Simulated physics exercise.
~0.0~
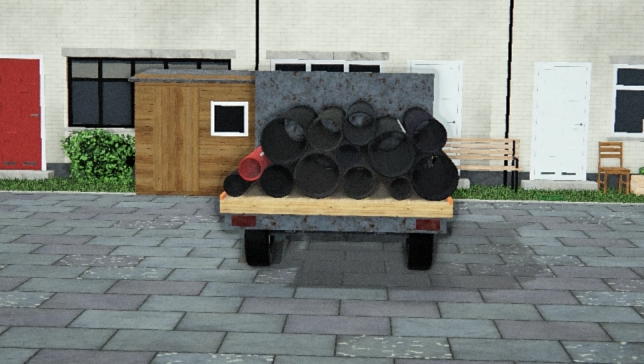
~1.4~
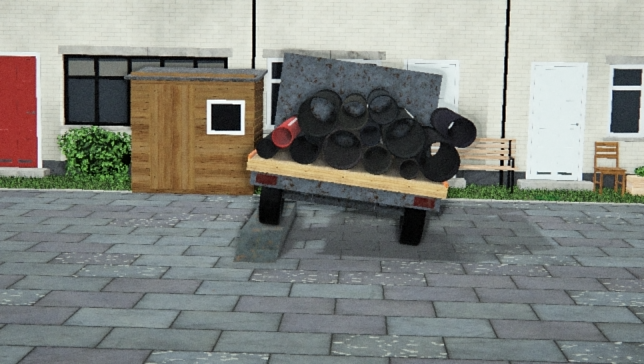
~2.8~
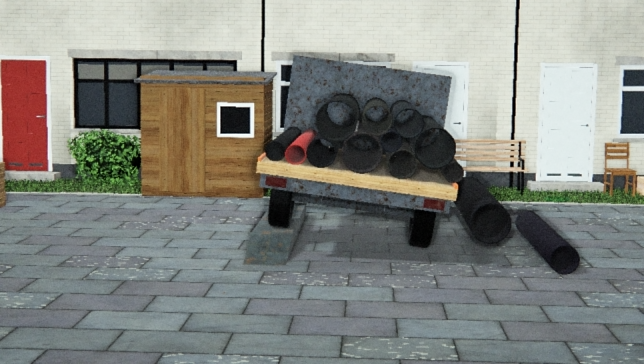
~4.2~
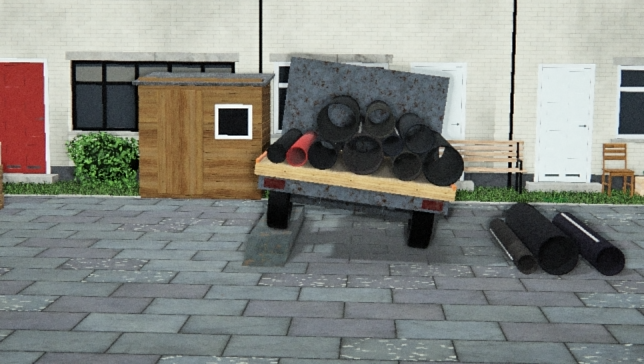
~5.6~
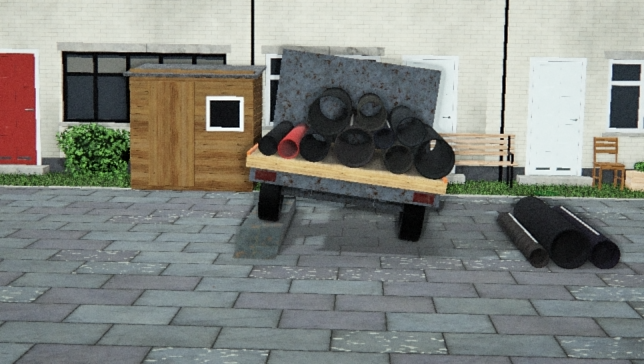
On a paved yard, a pipe-laden trailer tilting rightward on a raised slab, three dark pipes rolling off, the red one staying aboard.
